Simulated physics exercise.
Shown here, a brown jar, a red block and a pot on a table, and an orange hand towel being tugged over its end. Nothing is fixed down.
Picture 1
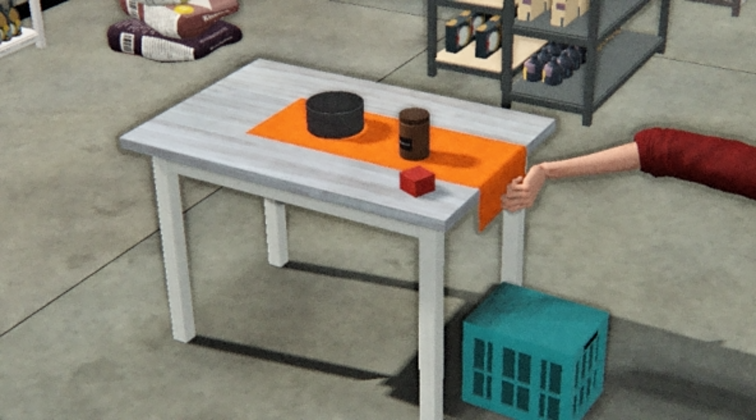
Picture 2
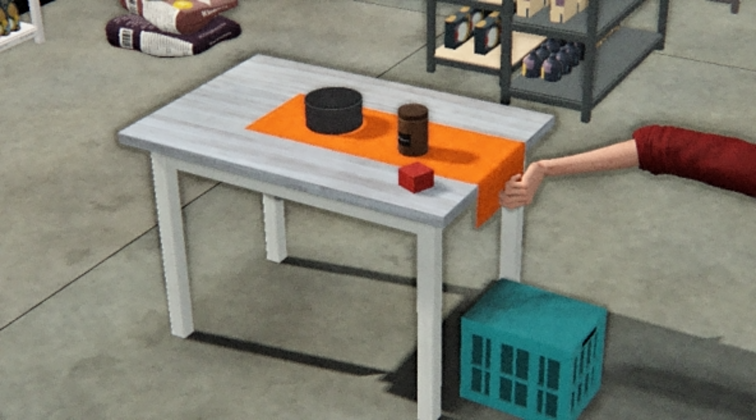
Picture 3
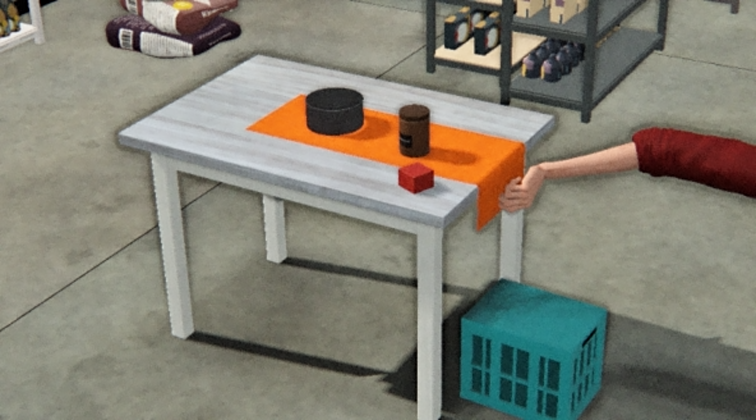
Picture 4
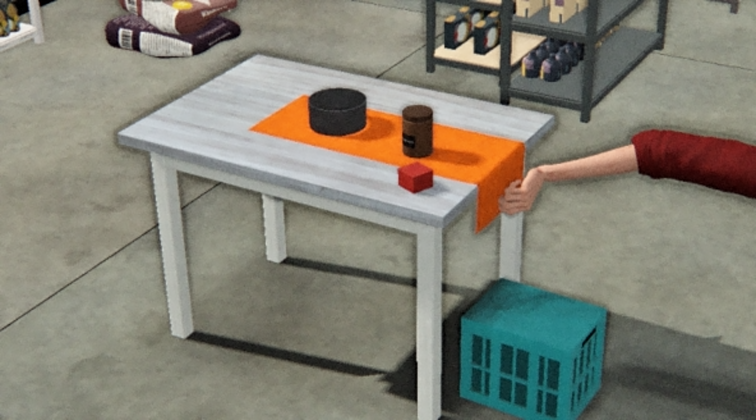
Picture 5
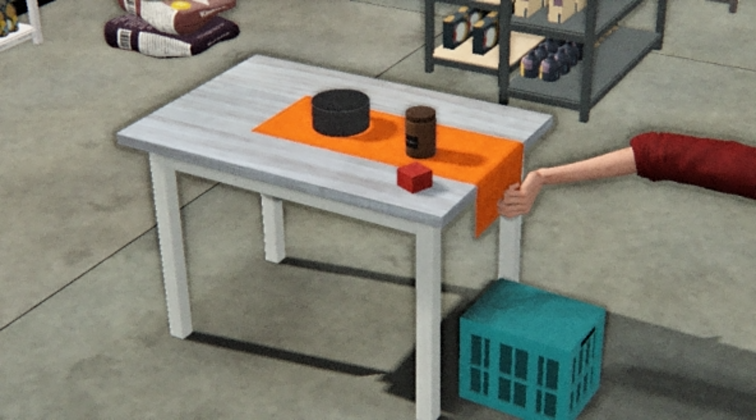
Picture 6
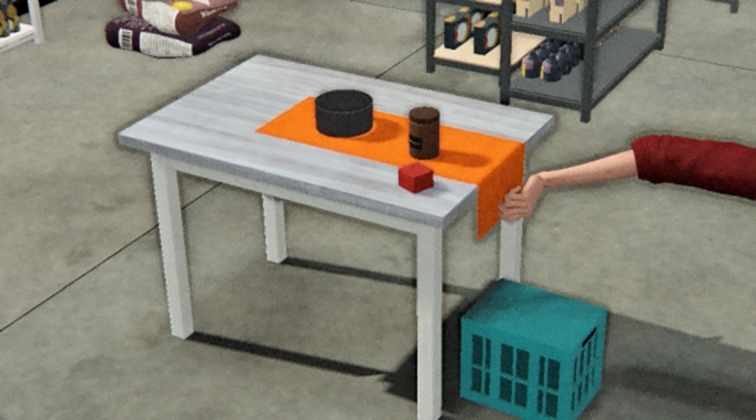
An orange cloth lies still at first on a pale table, its overhanging end gripped by a red-sleeved hand. The hand then draws it slightly down over the right edge, and the dark pot and brown jar shift a little rightward with it, while the red block beside the cloth stays put.
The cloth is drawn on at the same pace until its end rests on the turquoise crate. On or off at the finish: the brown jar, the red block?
The brown jar goes over the edge, the red block keeps clear of the edge.
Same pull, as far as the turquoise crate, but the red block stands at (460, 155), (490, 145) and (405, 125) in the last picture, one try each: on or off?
First try: It drops; second try: It falls off; third try: It stays on.
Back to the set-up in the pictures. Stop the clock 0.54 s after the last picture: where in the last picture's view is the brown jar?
Around (452, 139).
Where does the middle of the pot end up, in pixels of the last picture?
Near (430, 133).
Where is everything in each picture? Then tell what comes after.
In the first frame, hand towel end (479, 232); brown jar (414, 114); red block (417, 173); pot (335, 102); top of the crate (544, 332).
In the second frame, hand towel end (476, 228), far hem (244, 129); red block (416, 169); red block stands beside the cloth.
In the third frame, hand towel end (478, 231); brown jar (414, 110).
In the fourth frame, hand towel end (476, 234), far hem (248, 130); red block (416, 169).
In the fifth frame, hand towel end (476, 238); brown jar (421, 112).
In the sixth frame, hand towel end (478, 241), far hem (254, 132); brown jar (424, 112); red block (416, 169); top of the crate (542, 328).
Then, 0.54 s later than the last view, hem going down; jar carried along near (452, 139); block as before.
Then, 1.32 s later than the last view, hem going down; jar carried along near (499, 152); block as before.
Then, 1.90 s later than the last view, hem on the crate; jar down below near (538, 292); block as before.
Finally, hem on the crate; jar down below near (538, 292); block as before. The brown jar is carried off the end and the red block stays on the table.
